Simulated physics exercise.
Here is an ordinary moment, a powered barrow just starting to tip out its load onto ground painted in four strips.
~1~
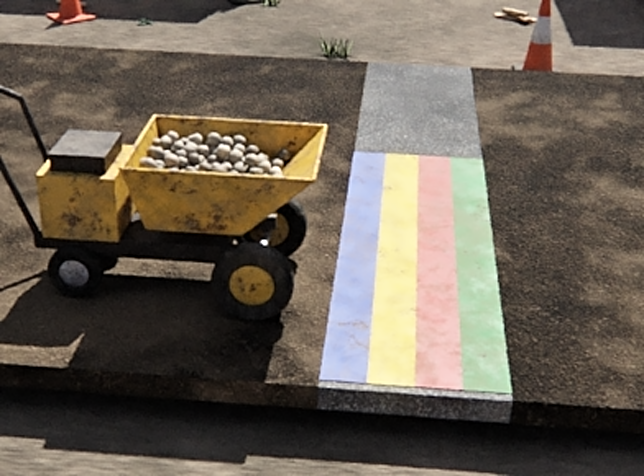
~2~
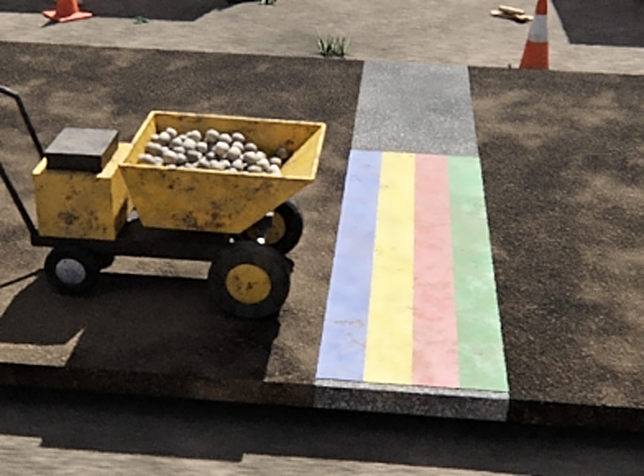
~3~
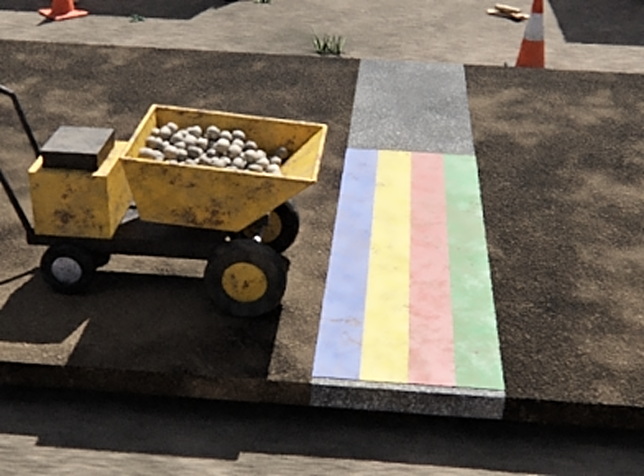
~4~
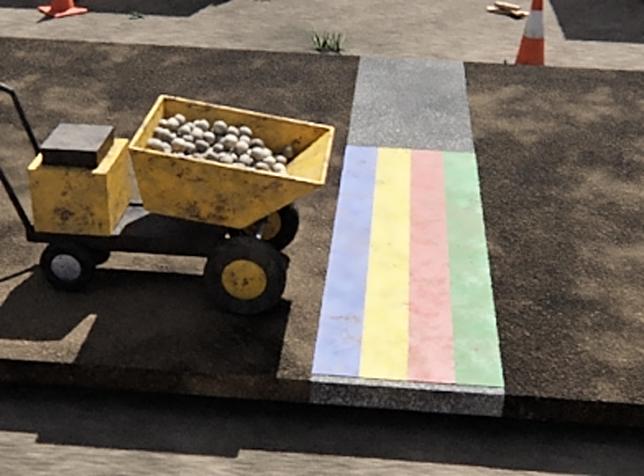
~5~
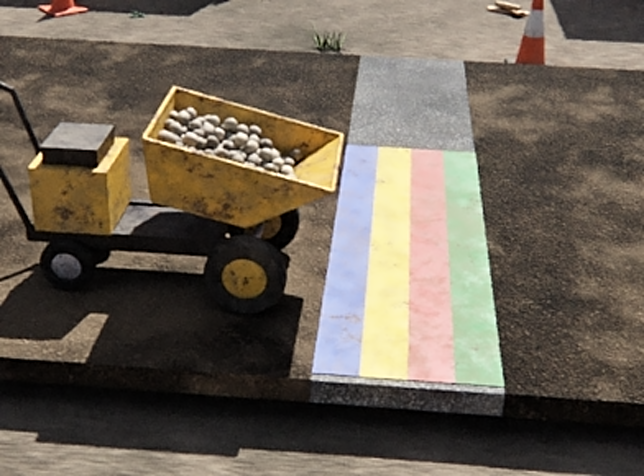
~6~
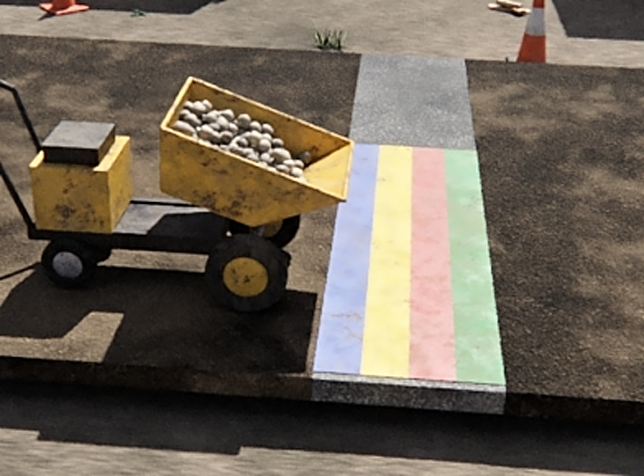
The clip opens on a small yellow powered barrow loaded with rounded pebbles, its skip level beside ground painted in blue, yellow, red and green strips. The skip then tilts gradually, its back rising and its lip reaching the blue strip's edge, while the pebbles stay heaped inside.
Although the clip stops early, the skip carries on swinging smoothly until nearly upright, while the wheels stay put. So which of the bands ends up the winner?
The winner is the red band.
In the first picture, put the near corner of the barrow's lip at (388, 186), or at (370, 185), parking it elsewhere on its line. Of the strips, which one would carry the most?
To begin with the green one, and after that the green strip.
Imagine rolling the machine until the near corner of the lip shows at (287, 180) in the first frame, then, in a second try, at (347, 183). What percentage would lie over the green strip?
About 10 %, then 30 %.
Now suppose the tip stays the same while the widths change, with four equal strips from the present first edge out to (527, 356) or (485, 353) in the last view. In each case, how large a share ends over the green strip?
Roughly 10 % and 20 %.
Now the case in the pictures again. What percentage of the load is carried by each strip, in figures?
In percent: Blue strip 0, yellow strip 20, red strip 30, green strip 15.
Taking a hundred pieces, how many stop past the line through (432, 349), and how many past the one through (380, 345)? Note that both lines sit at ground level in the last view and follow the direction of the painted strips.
Result, first then second: 40 %, 70 %.
Shortly afterwards, skip tipped steeply; the whole lot in the skip.
Next, skip tipped right over; near half in the skip; near a quarter over the yellow strip; near a quarter over the red strip; a little over the green strip.
Some moments later, skip tipped right over; near a quarter in the skip; near a quarter over the yellow strip; near a third over the red strip; a little over the green strip; a little off the paint.
In the end, skip tipped right over; near a quarter in the skip; none at all over the blue strip; near a quarter over the yellow strip; near a third over the red strip; a little over the green strip; a little off the paint.
